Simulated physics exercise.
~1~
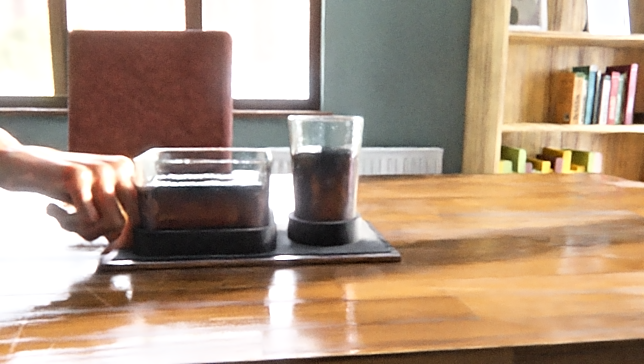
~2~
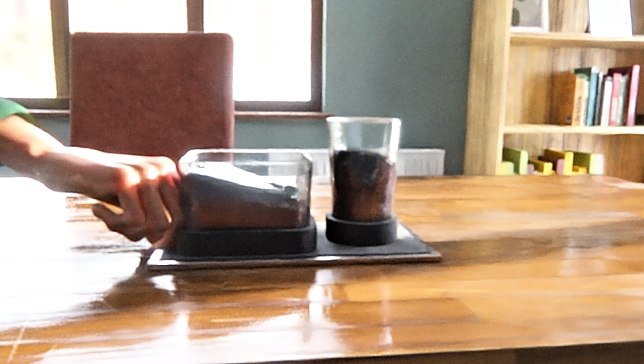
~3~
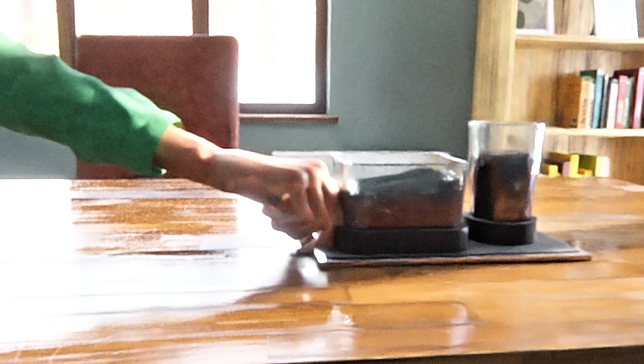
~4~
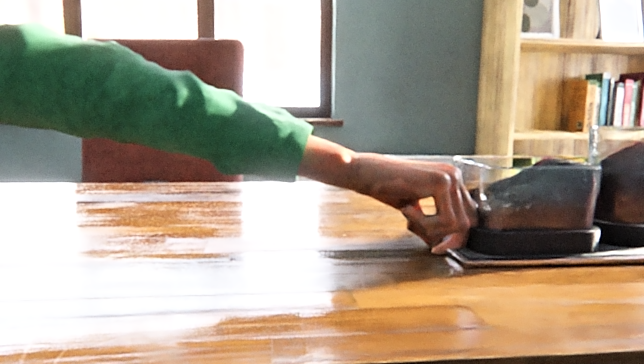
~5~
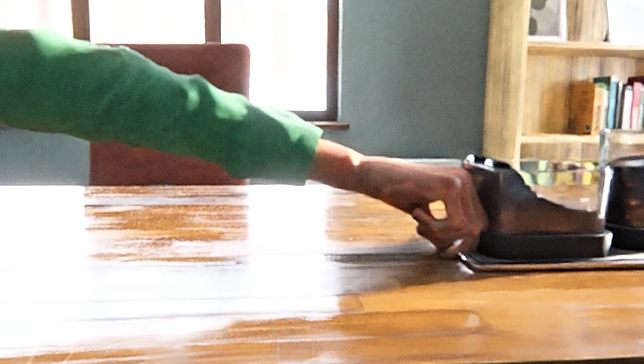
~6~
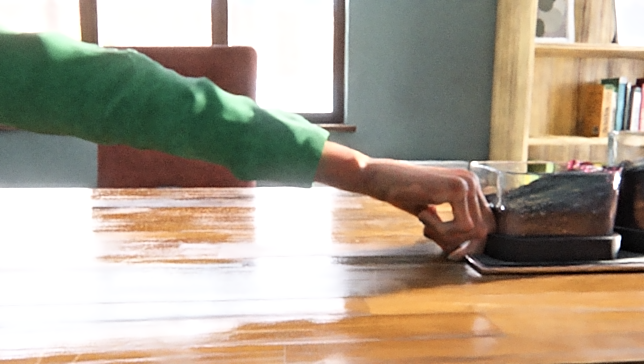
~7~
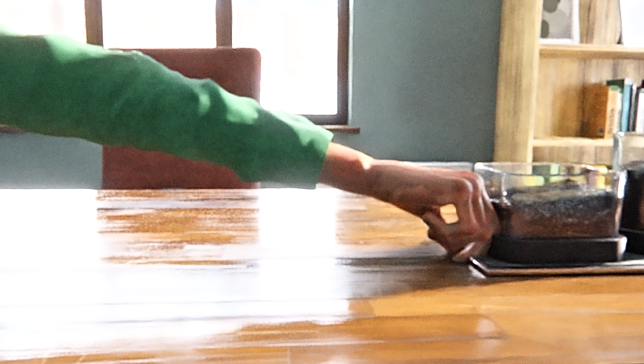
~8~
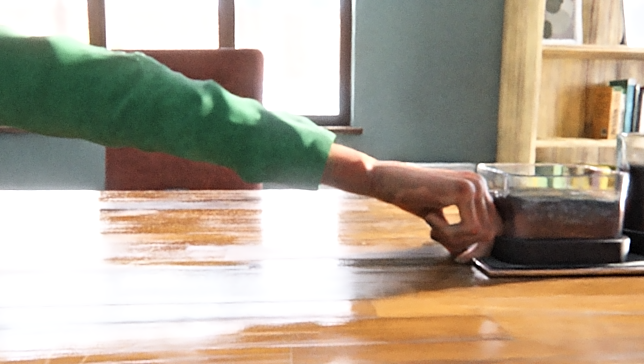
A dark tray carrying a wide, clear food box and a tall glass, both holding dark liquid and set in black holders, begins sliding right across a glossy wooden table, pushed by a hand at its left edge. The green-sleeved arm stretches farther into view as the tray speeds past a reddish-brown chair. The liquid in the box tilts steeply, then surges up against its left side as the tray slows near the bookcase. It sloshes back and gradually levels. The tray ends at rest at the right, the hand still touching it.
